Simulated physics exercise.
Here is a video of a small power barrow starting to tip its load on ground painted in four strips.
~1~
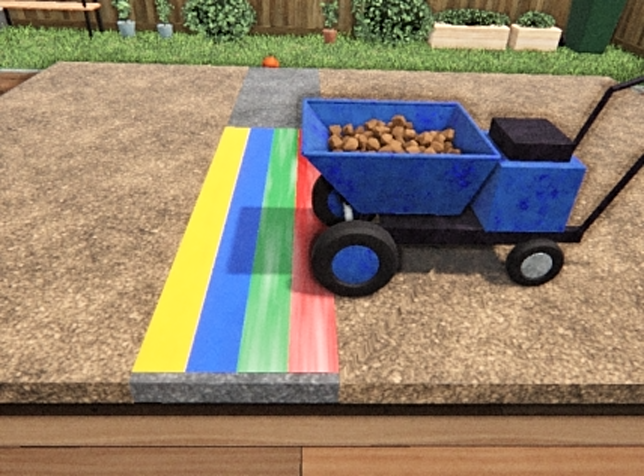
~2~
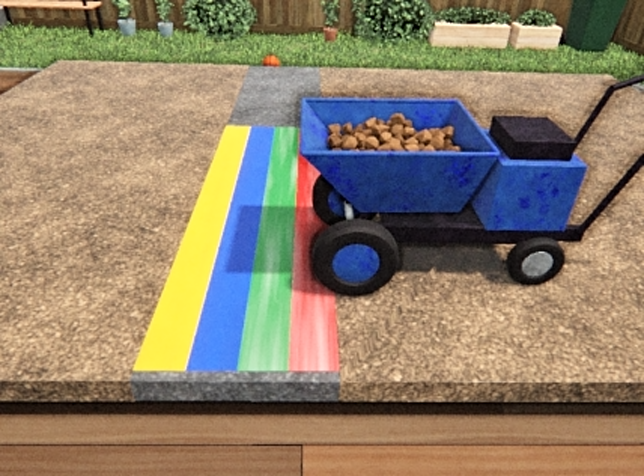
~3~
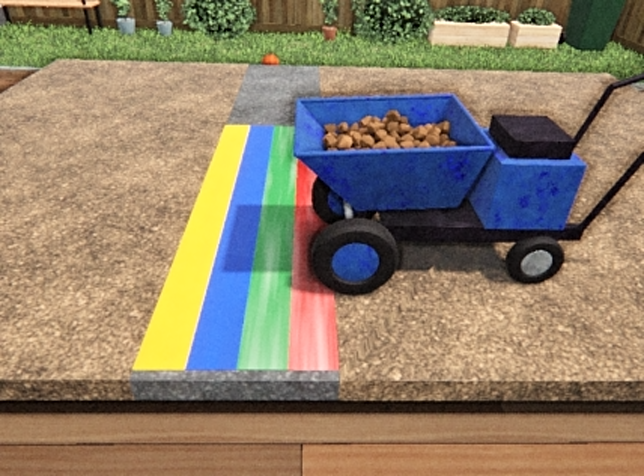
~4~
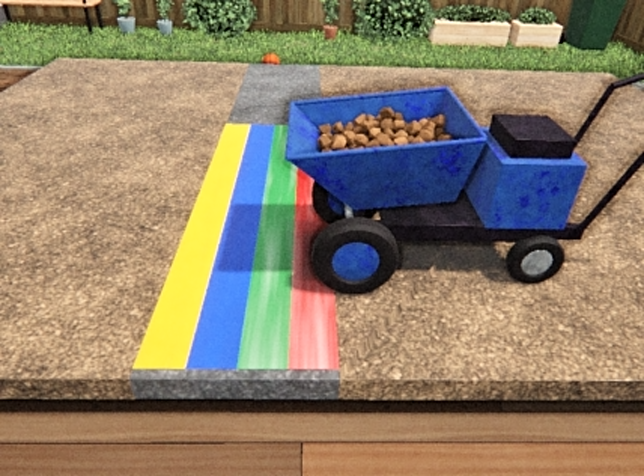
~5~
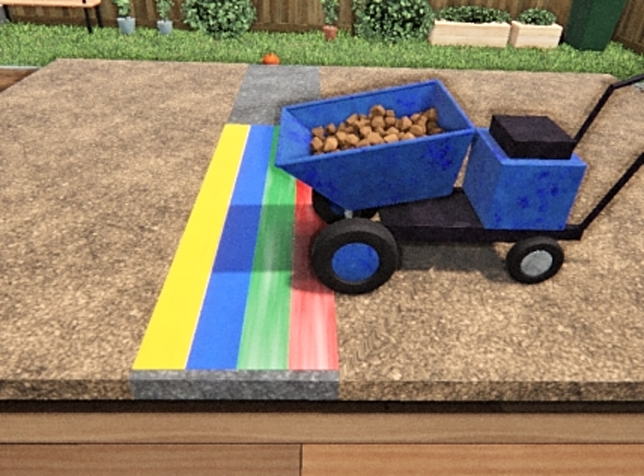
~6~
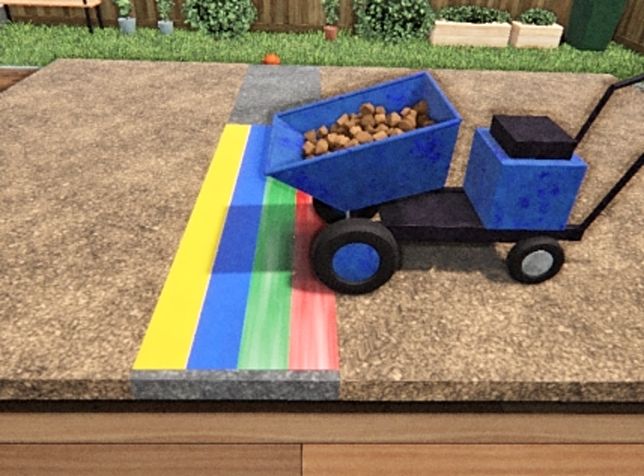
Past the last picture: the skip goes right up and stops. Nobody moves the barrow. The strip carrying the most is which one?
That would be the yellow strip.
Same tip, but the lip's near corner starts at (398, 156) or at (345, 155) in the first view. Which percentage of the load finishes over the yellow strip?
Some 10 in a hundred, then some 20 in a hundred.
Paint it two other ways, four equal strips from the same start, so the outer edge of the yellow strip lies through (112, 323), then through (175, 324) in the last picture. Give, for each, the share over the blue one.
Close to 40 percent, and close to 0 percent.
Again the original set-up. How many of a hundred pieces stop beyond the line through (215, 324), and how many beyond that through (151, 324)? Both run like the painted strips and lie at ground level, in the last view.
60 and 20 in a hundred.
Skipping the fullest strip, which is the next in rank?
Second: The blue strip.
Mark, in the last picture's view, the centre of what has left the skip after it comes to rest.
(199, 245).
Soon, skip tipped steeply; all in the skip.
A while on, skip tipped right over; about two thirds in the skip; a small part over the blue strip; about a quarter over the yellow strip; a stray few off the paint.
Towards the end, skip tipped right over; about a third in the skip; a small part over the blue strip; about a third over the yellow strip; about a quarter off the paint.
Finally, skip tipped right over; about a third in the skip; none over the red strip; none over the green strip; a small part over the blue strip; about a third over the yellow strip; about a quarter off the paint.
